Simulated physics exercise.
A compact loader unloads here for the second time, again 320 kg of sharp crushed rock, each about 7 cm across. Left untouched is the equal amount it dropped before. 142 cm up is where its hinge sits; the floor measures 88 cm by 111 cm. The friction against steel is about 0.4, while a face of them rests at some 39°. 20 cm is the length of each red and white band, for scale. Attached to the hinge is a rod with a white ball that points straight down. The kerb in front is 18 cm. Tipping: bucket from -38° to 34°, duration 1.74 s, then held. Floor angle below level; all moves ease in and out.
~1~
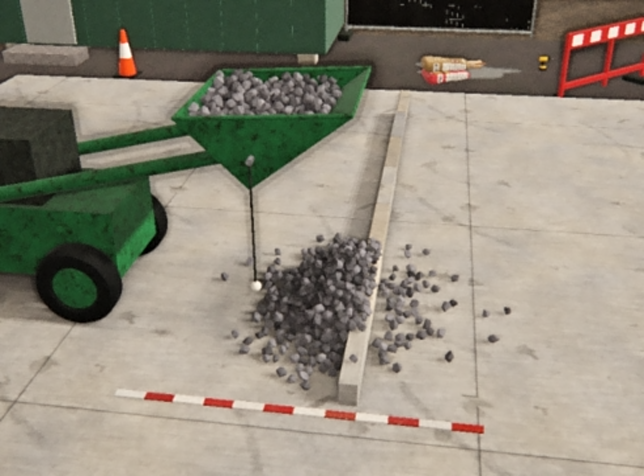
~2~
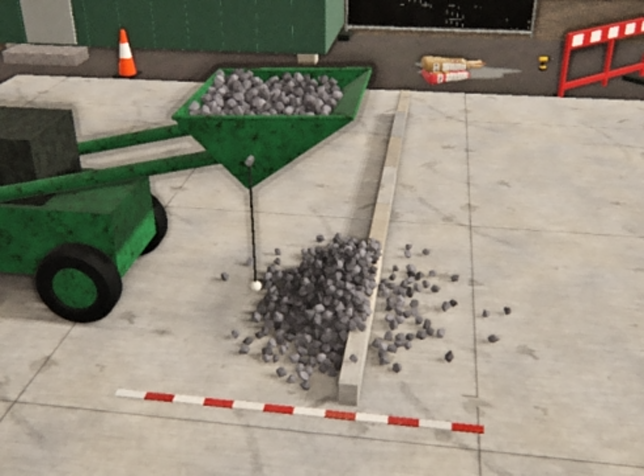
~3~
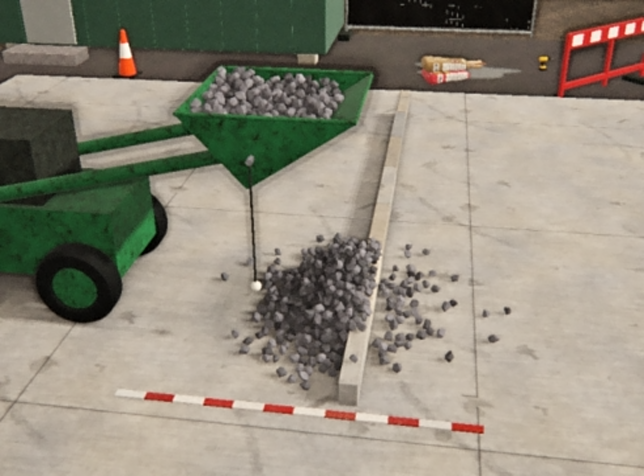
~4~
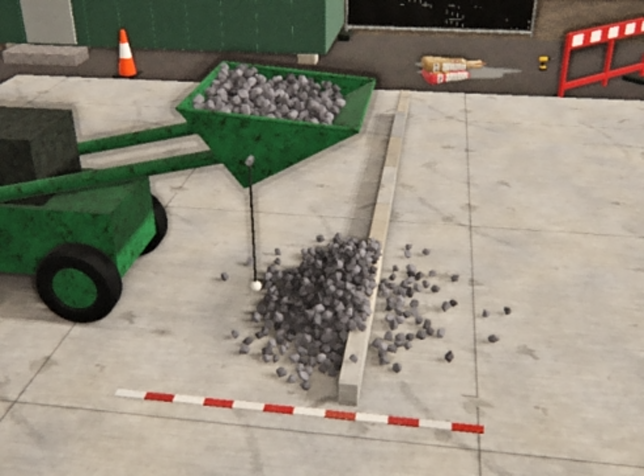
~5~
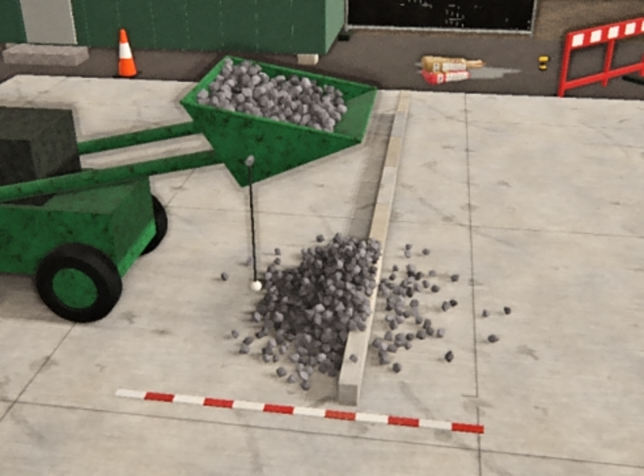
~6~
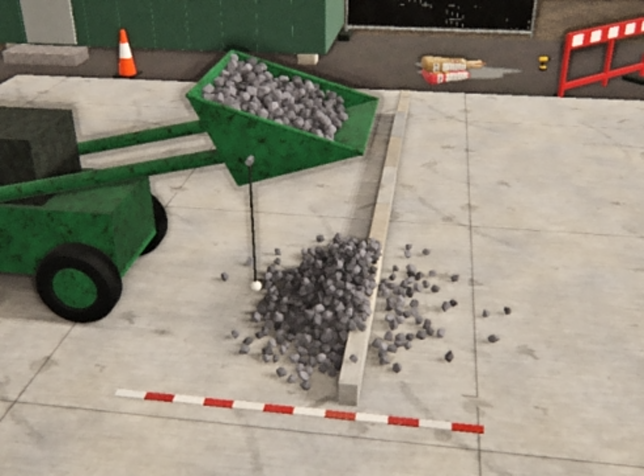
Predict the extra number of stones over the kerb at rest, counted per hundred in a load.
About 97 more per hundred stones.
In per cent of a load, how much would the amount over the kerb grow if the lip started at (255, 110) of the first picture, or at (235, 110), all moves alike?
Near 5 in a hundred first, near 0 in a hundred second.
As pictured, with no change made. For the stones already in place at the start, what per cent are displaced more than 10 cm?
Near 5 per cent, I reckon.
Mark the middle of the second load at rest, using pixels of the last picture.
Around (413, 298) in the last picture.
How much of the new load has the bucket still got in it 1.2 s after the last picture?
Close to 65 in a hundred.
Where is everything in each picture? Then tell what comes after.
Lip at (353, 116), floor tilted -38°, highest stones at (272, 82). The earlier load is highest near (348, 270), 33 cm above ground level, 91 % on this side of the kerb, 9 % over the kerb, in the first frame.
The bucket is at -37°, its lip at (354, 118); the top of the load is at (263, 80), in the second frame.
Lip at (356, 123), floor tilted -34°, highest stones at (239, 76), in the third frame.
The bucket is at -30°, its lip at (359, 131); the top of the load is at (234, 75), in the fourth frame.
The bucket is at -25°, its lip at (361, 142); the top of the load is at (231, 72), in the fifth frame.
The bucket is at -18°, its lip at (363, 154); the top of the load is at (236, 68), in the sixth frame.
Then, 0.7 s after the last picture the floor is at 23°; in per cent of one load, 100 in the bucket, 91 on this side of the kerb, 9 over the kerb; the foremost stones are at (466, 316).
Then, 1.2 s after the last picture the floor is at 34°; in per cent of one load, 66 in the bucket, 114 on this side of the kerb, 20 over the kerb; the foremost stones are at (466, 316).
Then, 1.6 s after the last picture the floor is at 34°; in per cent of one load, 24 in the bucket, 113 on this side of the kerb, 64 over the kerb; the foremost stones are at (471, 307).
Then, 4.2 s after the last picture the floor is at 34°; in per cent of one load, 0 in the bucket, 94 on this side of the kerb, 106 over the kerb; the foremost stones are at (549, 310). Net gain over the kerb, 97.
